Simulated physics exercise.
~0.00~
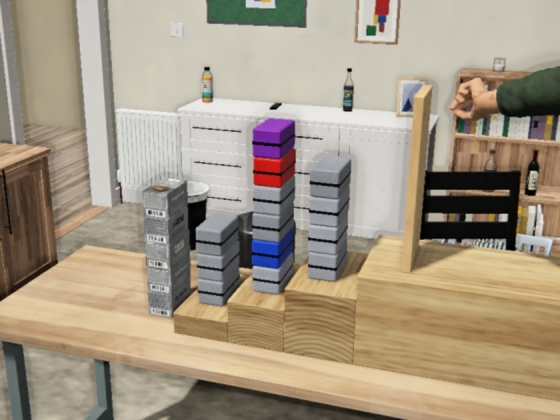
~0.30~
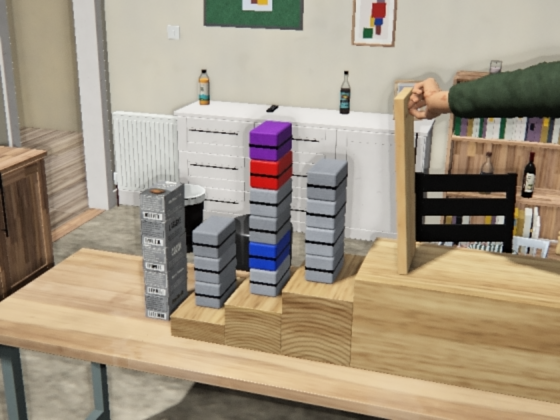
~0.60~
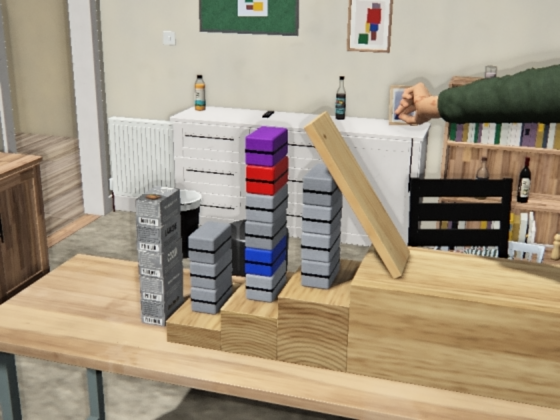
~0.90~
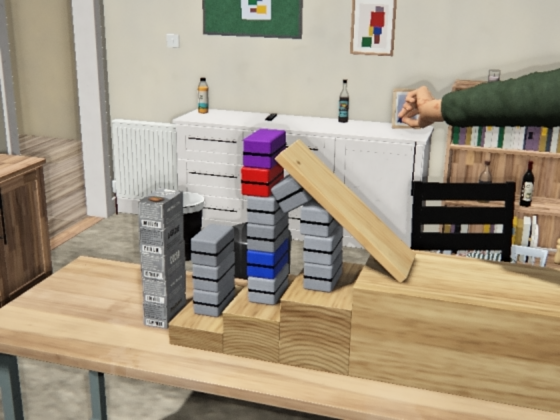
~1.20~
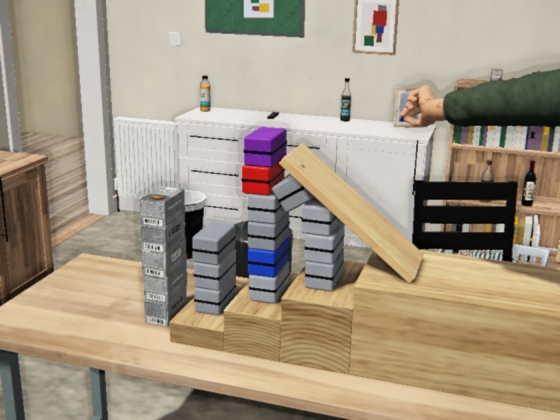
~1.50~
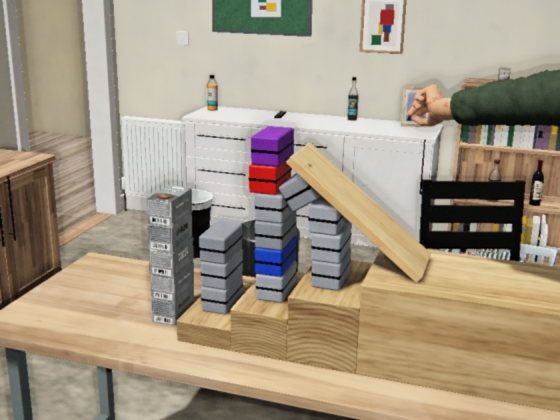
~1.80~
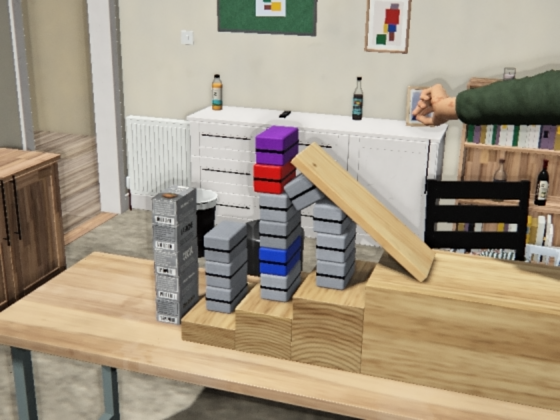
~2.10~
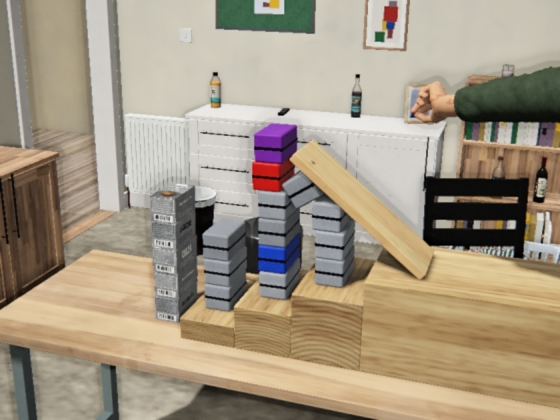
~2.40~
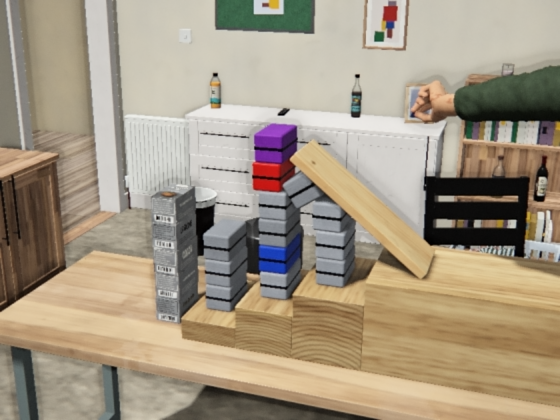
A hand pushing an upright wooden board left onto stacked grey packets, tilting the nearest pile's top, every stack staying up.
